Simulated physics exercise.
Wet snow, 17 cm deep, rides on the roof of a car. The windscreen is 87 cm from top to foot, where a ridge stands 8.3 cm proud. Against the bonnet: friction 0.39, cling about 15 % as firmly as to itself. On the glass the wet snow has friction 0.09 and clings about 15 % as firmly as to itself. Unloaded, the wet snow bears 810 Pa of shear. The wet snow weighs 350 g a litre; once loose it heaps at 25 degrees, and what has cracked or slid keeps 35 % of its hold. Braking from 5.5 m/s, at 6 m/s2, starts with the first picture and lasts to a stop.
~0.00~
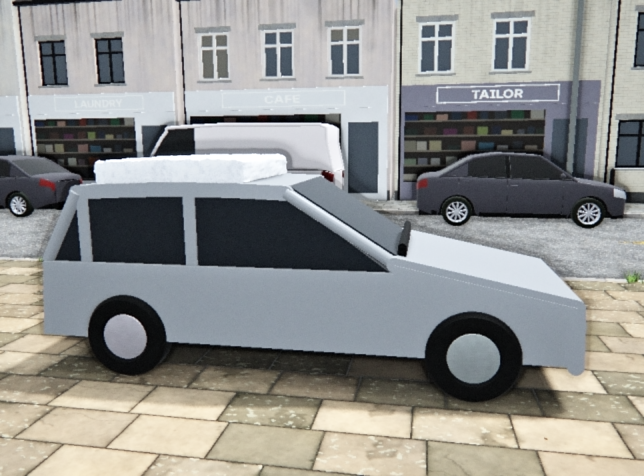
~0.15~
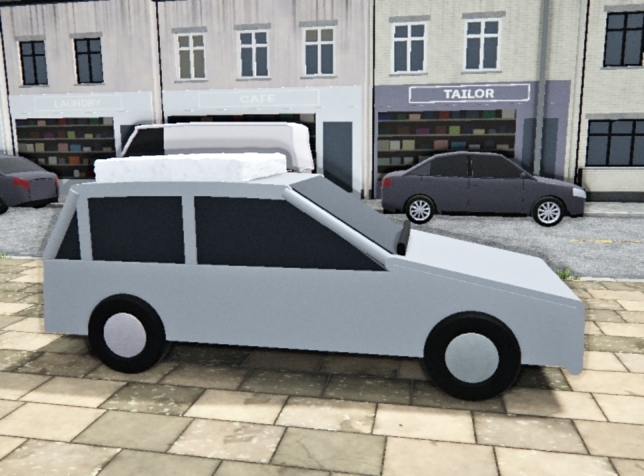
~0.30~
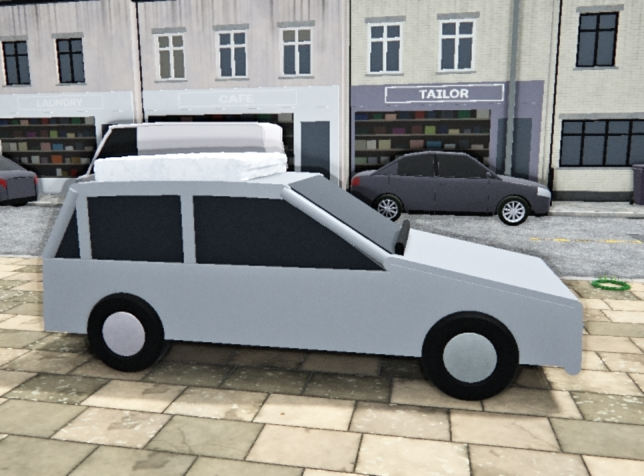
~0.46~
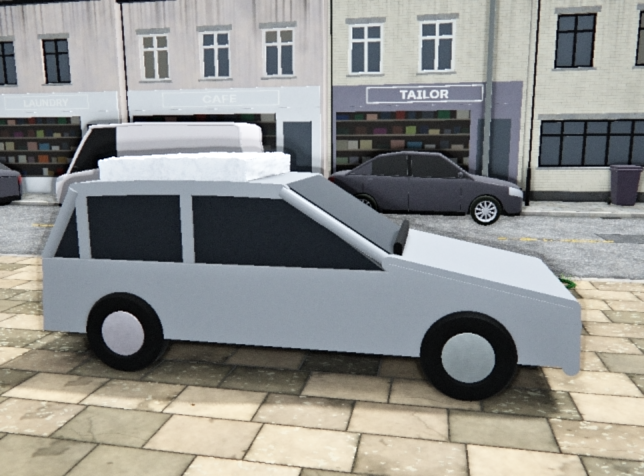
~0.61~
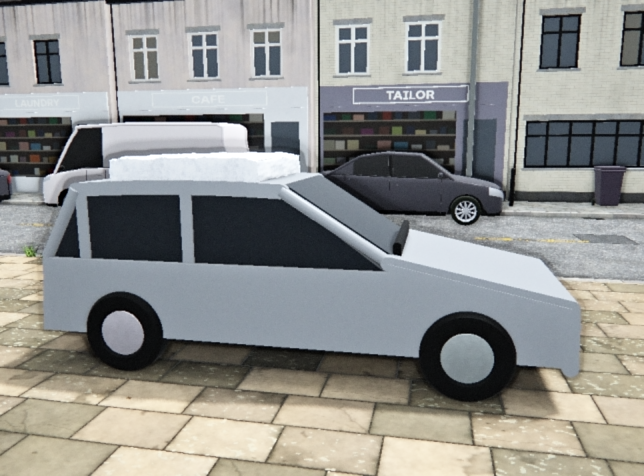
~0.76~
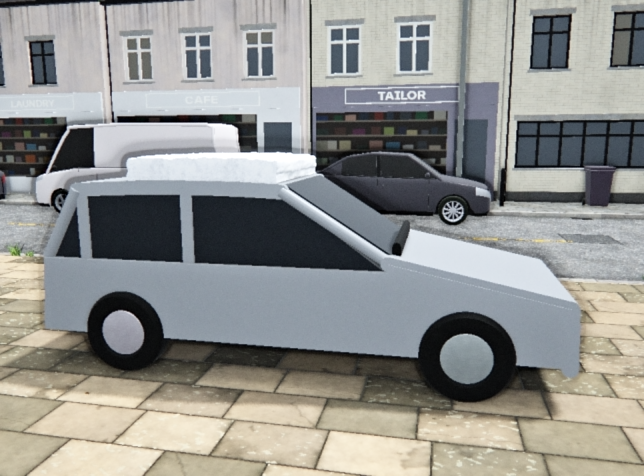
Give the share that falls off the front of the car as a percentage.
Expect roughly 0 %.
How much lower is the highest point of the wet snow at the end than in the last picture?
About 15 cm.
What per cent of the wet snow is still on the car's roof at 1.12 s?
About 55 %.
After 1.12 s, 53 % of the snow is on the roof, 47 % on the glass, none on the bonnet and none has gone off the nose.
After 1.55 s, 9 % of the snow is on the roof, 63 % on the glass, 28 % on the bonnet and none has gone off the nose.
After 1.99 s, none of the snow is on the roof, 60 % on the glass, 40 % on the bonnet and none has gone off the nose.
After 2.42 s, none of the snow is on the roof, 61 % on the glass, 39 % on the bonnet and none has gone off the nose.
After 2.80 s, at the end, none of the snow is on the roof, 61 % on the glass, 39 % on the bonnet and none has gone off the nose.
